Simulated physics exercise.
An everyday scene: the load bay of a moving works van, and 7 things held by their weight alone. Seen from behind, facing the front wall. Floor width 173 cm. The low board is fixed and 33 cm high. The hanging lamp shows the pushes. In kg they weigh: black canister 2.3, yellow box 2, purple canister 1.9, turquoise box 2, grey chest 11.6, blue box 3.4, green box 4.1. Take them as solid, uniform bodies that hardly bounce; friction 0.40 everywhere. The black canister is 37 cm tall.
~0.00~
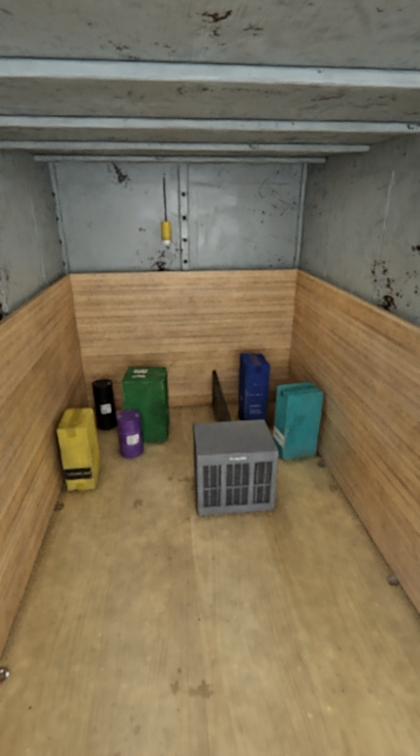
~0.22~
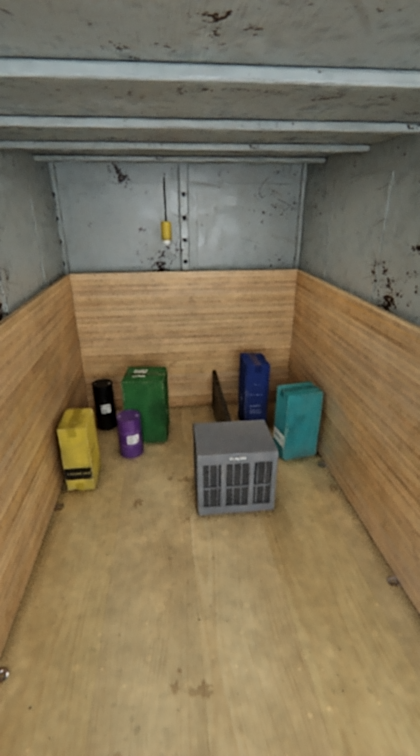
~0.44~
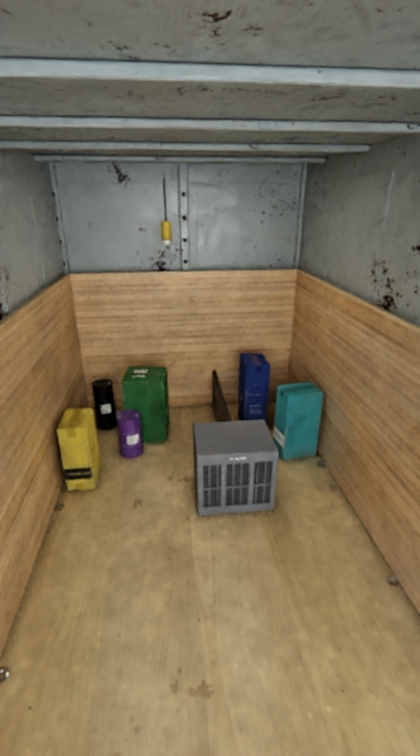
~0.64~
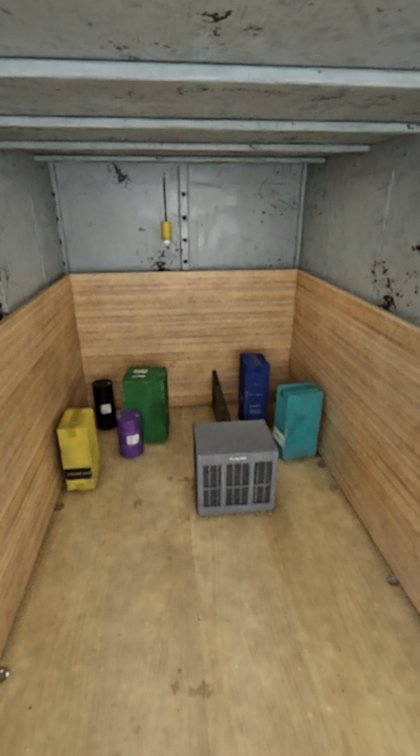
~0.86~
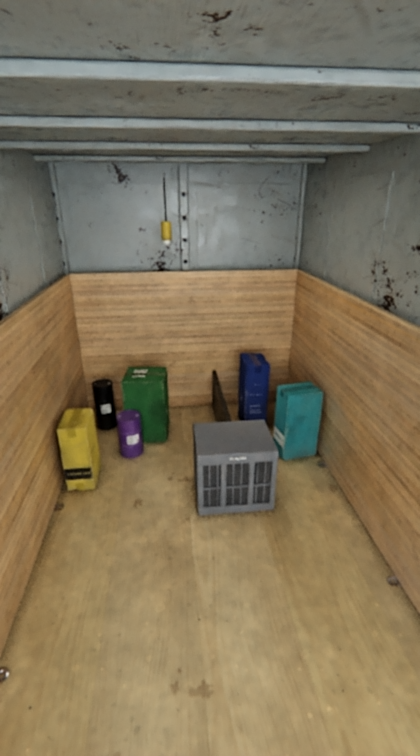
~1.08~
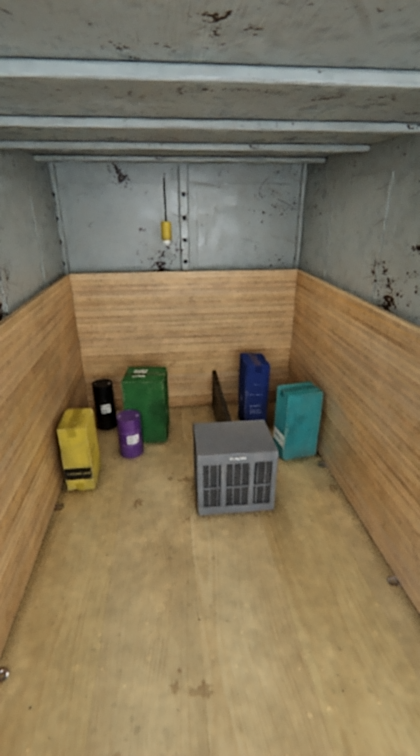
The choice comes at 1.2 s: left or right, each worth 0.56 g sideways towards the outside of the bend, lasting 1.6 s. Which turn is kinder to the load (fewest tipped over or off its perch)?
Turn right.
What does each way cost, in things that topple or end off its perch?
Turning left 2, turning right 0.
Turning left. At 1.78 s, push 0.56 g right; yellow box 21° off upright near (100, 446); black canister moved 10 cm near (119, 404); blue box 33° off upright.
After 1.98 s, push 0.56 g right; yellow box on its side near (141, 458); black canister 11° off upright near (137, 402); blue box 33° off upright.
After 2.18 s, push 0.56 g right; yellow box on its side near (186, 461); black canister 51° off upright near (157, 402); blue box 33° off upright.
In the end (3.4 s), toppled in the van, black canister and yellow box; not toppled but over 15 cm from the start, purple canister, grey chest, blue box and green box; the last one under 15 cm from the start. In the last view, black canister near (191, 402), yellow box near (194, 461).
Turning right instead, nothing is lost, 0 of 7 in all.
